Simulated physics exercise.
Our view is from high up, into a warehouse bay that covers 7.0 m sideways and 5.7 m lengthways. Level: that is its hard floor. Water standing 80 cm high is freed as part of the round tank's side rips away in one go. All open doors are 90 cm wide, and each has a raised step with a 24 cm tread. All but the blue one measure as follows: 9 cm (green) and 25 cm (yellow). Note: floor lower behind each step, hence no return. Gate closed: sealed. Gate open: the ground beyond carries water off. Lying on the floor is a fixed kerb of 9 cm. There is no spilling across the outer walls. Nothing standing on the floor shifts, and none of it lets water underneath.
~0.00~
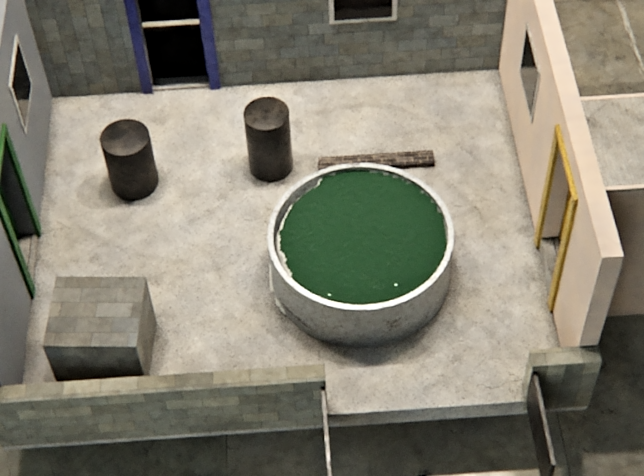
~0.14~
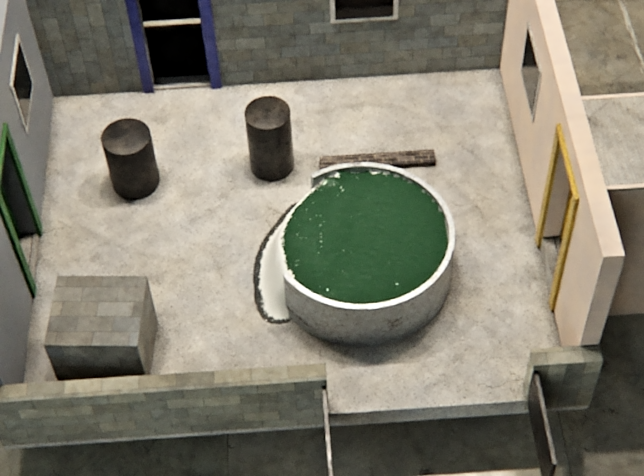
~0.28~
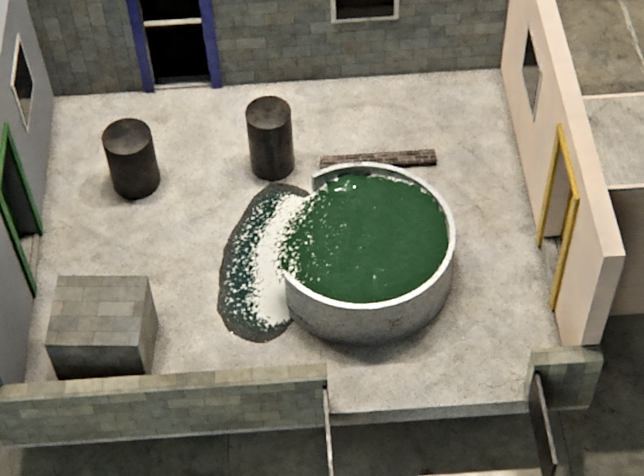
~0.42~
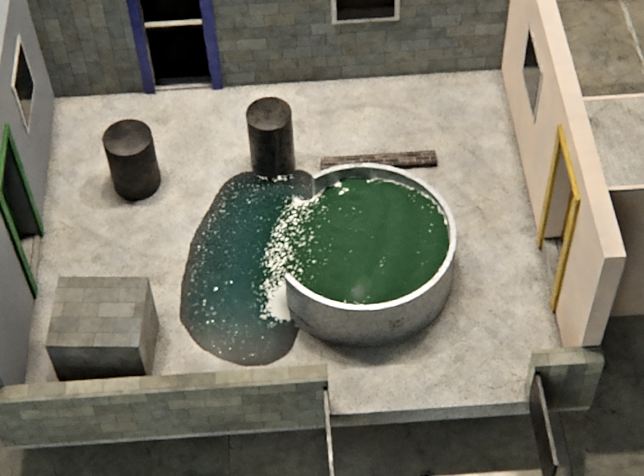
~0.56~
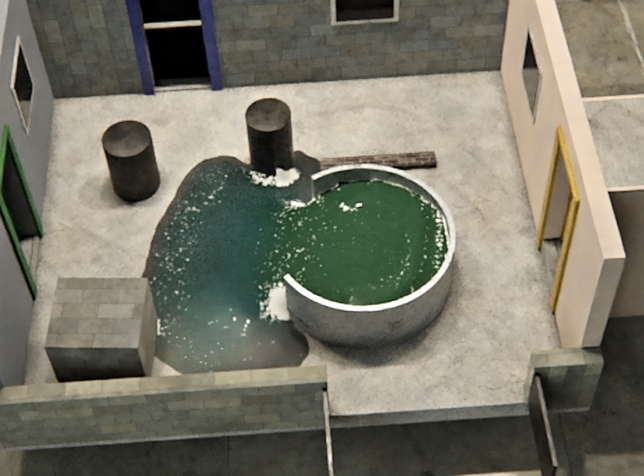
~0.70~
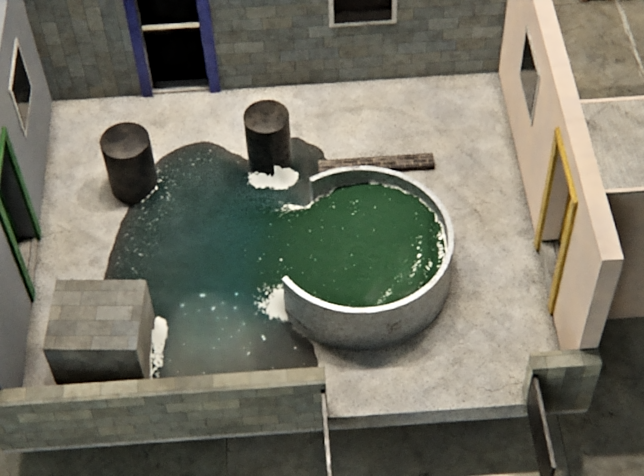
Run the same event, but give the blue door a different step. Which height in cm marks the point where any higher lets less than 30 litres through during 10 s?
That point lies near 18 cm.
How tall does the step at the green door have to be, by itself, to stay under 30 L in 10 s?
For the green door, about 31 cm.
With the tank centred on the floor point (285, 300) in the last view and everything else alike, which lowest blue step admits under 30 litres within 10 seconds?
Then close to 11.0 cm.
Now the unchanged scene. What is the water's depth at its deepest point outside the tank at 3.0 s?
Up to some 32 centimetres, I'd say.
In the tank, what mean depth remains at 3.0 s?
Some 21 cm.
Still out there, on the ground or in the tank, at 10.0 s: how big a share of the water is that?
Roughly 74 %.
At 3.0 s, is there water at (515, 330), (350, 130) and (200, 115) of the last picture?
Point 1: Bone dry; point 2: Bone dry; point 3: Awash.
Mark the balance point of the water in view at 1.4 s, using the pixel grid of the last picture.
(273, 264), roughly.
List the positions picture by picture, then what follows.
The round tank at (360, 237) is whole and still, 80 cm deep; the blue door at (174, 42) is dry, in the first picture.
The front is at a hidden place, 0.3 m from the gap at (279, 248); 0.4 m2 of floor is wet, 80 cm left at the back, in the second picture.
The gap is at (280, 250), the front 0.8 m out at (264, 195); the back of the round tank holds 80 cm, in the third picture.
The front is at (227, 189), 1.3 m from the gap at (280, 253); 3.8 m2 of floor is wet, 79 cm left at the back, in the fourth picture.
The gap is at (280, 254), the front 1.9 m out at (193, 176); the back of the round tank holds 74 cm, in the fifth picture.
The front is at (159, 168), 2.4 m from the gap at (278, 256); 8.8 m2 of floor is wet, 67 cm left at the back; 1.2 m in a straight line remain to the blue door at (174, 45), in the sixth picture.
After 1.4 s water covers 45 % of the floor, deepest (37 cm) near (154, 196); it has not reached the blue door.
After 3.0 s water covers 55 % of the floor, deepest (32 cm) near (48, 149); 16 cm at the blue door, 80 litres in over its 5 cm step.
After 10.0 s water covers 95 % of the floor, deepest (12 cm) near (439, 114); 8 cm at the blue door, 274 litres in over its 5 cm step.
At the blue door as built, the water arrived by 1.5 s and peaked near 19 cm at 3.4 s.
Run again over the same 10 s with other heights there, 56 litres in over 15.5 cm, 13 litres over 21.5 cm. The limit of 30 litres is kept from about 18 cm up.
